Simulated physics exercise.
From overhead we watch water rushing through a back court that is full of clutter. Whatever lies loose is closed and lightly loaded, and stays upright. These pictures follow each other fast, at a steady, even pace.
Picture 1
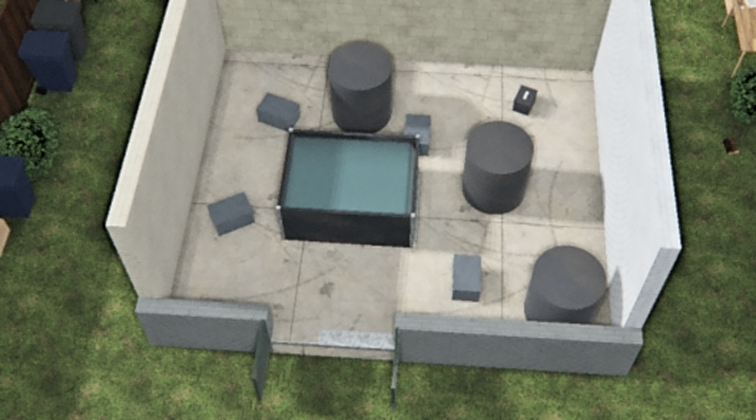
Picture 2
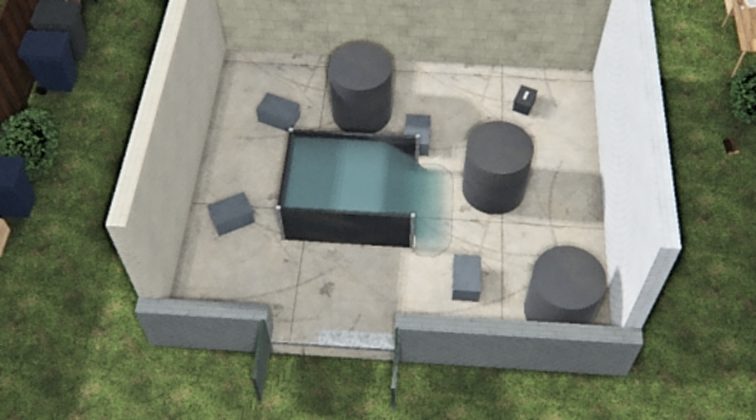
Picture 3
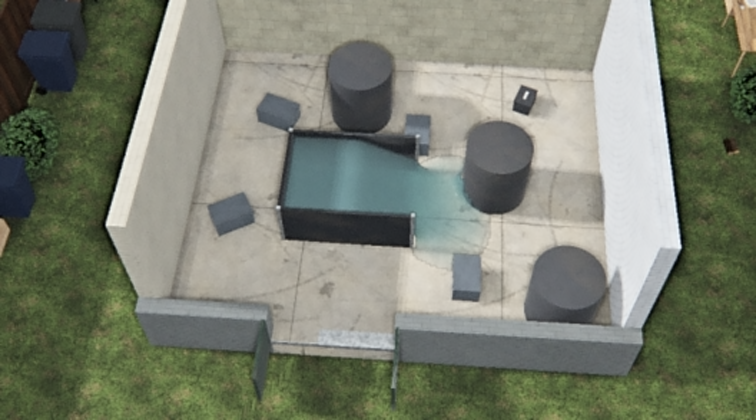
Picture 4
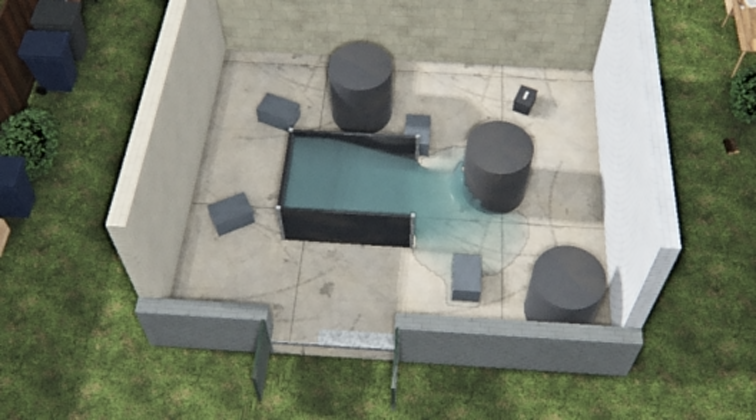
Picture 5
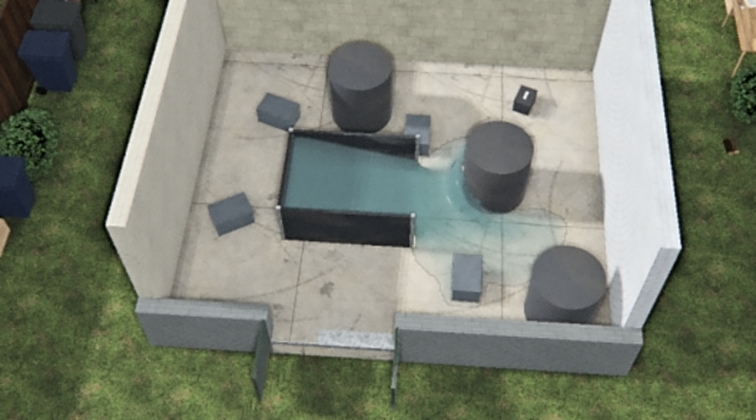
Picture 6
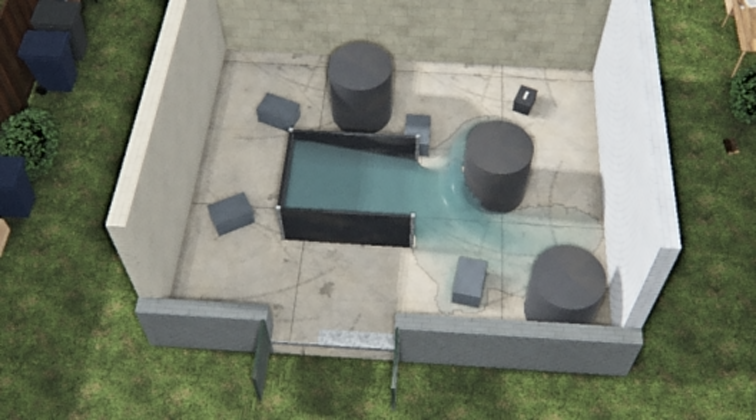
Teal water pours out of the open right side of a dark rectangular tank in a pale, walled concrete court, seen from a still overhead view with grass around it. Three dark cylinders stand behind and to the right, with small grey-blue boxes scattered about. The water surges right, curls around the middle cylinder, spreads thinly towards the lower right, and slightly nudges the box there.
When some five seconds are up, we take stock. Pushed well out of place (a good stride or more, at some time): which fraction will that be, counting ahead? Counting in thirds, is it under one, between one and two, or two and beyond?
In thirds: Between one and two.
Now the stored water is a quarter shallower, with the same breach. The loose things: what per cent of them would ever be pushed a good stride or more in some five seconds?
Around 40 in a hundred.
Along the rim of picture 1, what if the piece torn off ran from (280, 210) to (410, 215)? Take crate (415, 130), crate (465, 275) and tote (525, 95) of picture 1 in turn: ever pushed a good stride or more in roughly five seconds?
Taking them one at a time, the first not displaced that far, the second gets shoved clear and the third not displaced that far.
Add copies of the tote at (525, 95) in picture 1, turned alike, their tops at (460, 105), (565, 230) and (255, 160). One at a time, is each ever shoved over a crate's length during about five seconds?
Taking them one at a time: Gets driven off, then gets driven off, then remains close.
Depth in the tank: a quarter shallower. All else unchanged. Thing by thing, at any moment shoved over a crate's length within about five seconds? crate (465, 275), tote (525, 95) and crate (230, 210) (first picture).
The first passed the mark, the next passed the mark, and the last stayed below the mark.
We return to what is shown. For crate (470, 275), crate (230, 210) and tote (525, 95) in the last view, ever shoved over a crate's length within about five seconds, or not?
Listed order gives past that mark, then below that mark, and lastly past that mark.
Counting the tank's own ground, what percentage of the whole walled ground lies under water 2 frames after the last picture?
Something like 35 in a hundred.
A moment on, 0 of 5 are well off their spots; 0 afloat.
Next, 2 of 5 are well off their spots; 1 afloat.
Later, 2 of 5 are well off their spots; 1 afloat.
In the end, 2 of 5 are well off their spots, and 2 have been at some point; 2 afloat.
